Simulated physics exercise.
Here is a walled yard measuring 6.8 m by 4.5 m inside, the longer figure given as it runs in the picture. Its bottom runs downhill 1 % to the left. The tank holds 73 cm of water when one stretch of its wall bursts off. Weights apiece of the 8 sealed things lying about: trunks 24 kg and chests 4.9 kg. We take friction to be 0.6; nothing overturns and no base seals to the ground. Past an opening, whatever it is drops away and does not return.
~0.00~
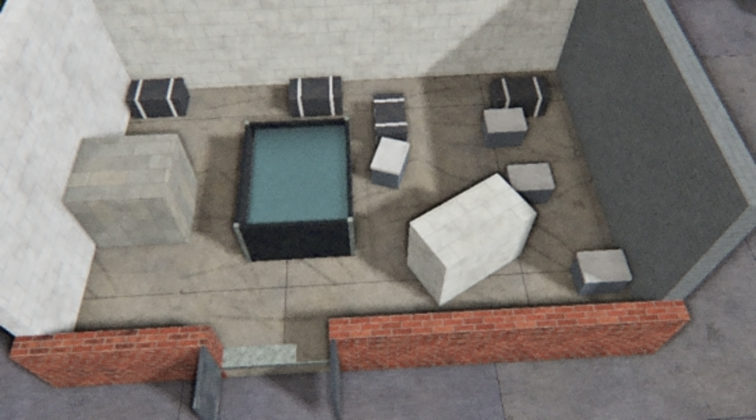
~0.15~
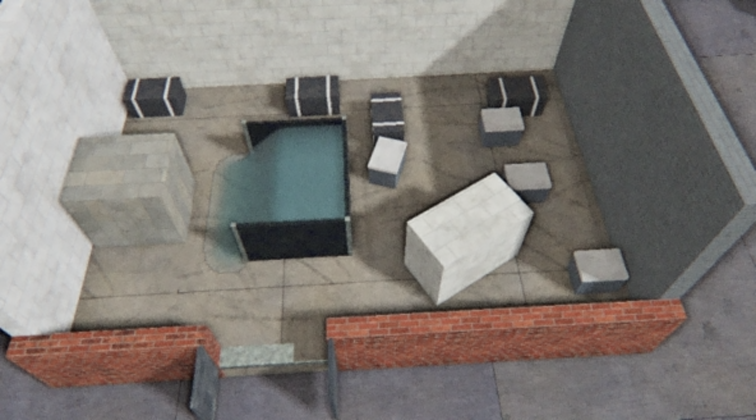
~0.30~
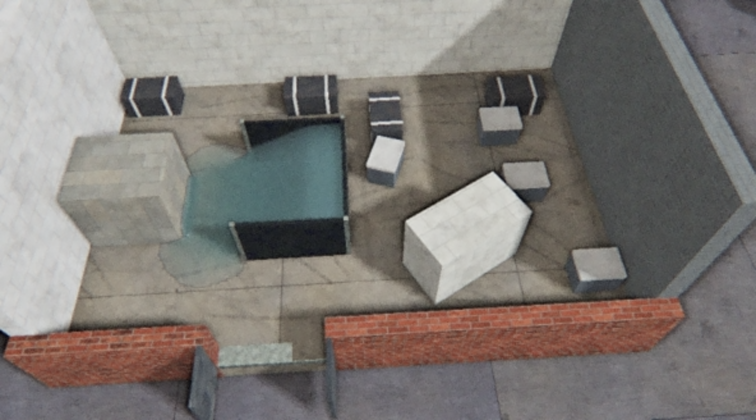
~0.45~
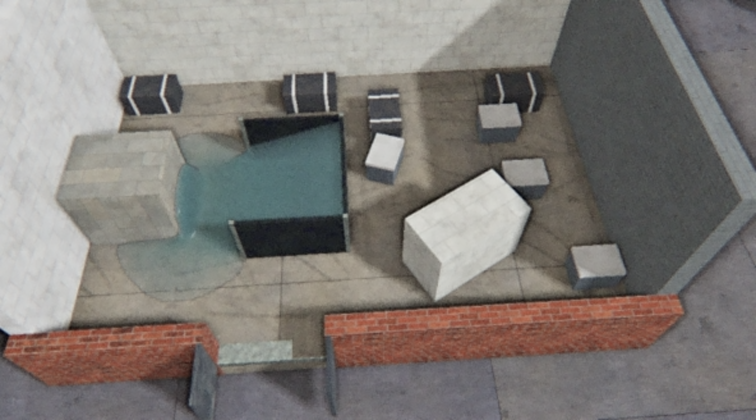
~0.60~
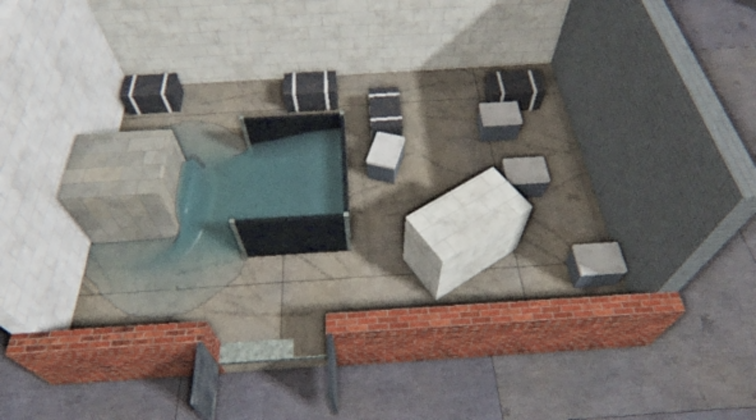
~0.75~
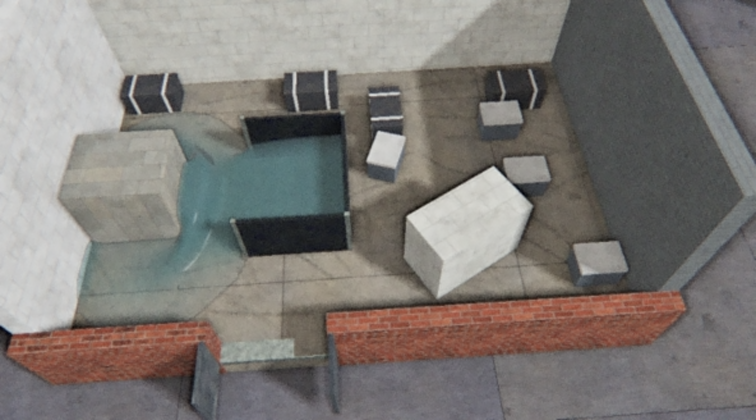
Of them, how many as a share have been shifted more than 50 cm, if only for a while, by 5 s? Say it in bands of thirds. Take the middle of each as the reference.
Short of a third.
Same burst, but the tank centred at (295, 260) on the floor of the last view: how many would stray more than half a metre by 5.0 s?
Then 0 of them would.
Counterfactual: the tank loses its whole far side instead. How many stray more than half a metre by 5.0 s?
The answer would then be 7.
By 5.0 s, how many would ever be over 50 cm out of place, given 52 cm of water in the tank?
Then 1 of them.
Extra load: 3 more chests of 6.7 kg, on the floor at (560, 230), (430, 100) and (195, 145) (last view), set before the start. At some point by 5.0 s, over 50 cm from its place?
So it's stays below, then stays below, then gets above.
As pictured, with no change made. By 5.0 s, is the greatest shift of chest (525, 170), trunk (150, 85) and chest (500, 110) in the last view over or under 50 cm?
Result, in order: Undershooting / overshooting / undershooting.
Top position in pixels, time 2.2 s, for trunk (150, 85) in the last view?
About pixel (192, 79).
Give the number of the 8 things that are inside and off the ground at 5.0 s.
It comes to 1 of them.
After 1.1 s 0 of 8 are over 50 cm from their spots; 0 afloat.
After 2.2 s 1 of 8 are over 50 cm from their spots; 1 afloat.
After 3.5 s 1 of 8 are over 50 cm from their spots; 0 afloat.
After 5.0 s 1 of 8 are over 50 cm from their spots, and 1 have been at some point; 1 afloat.
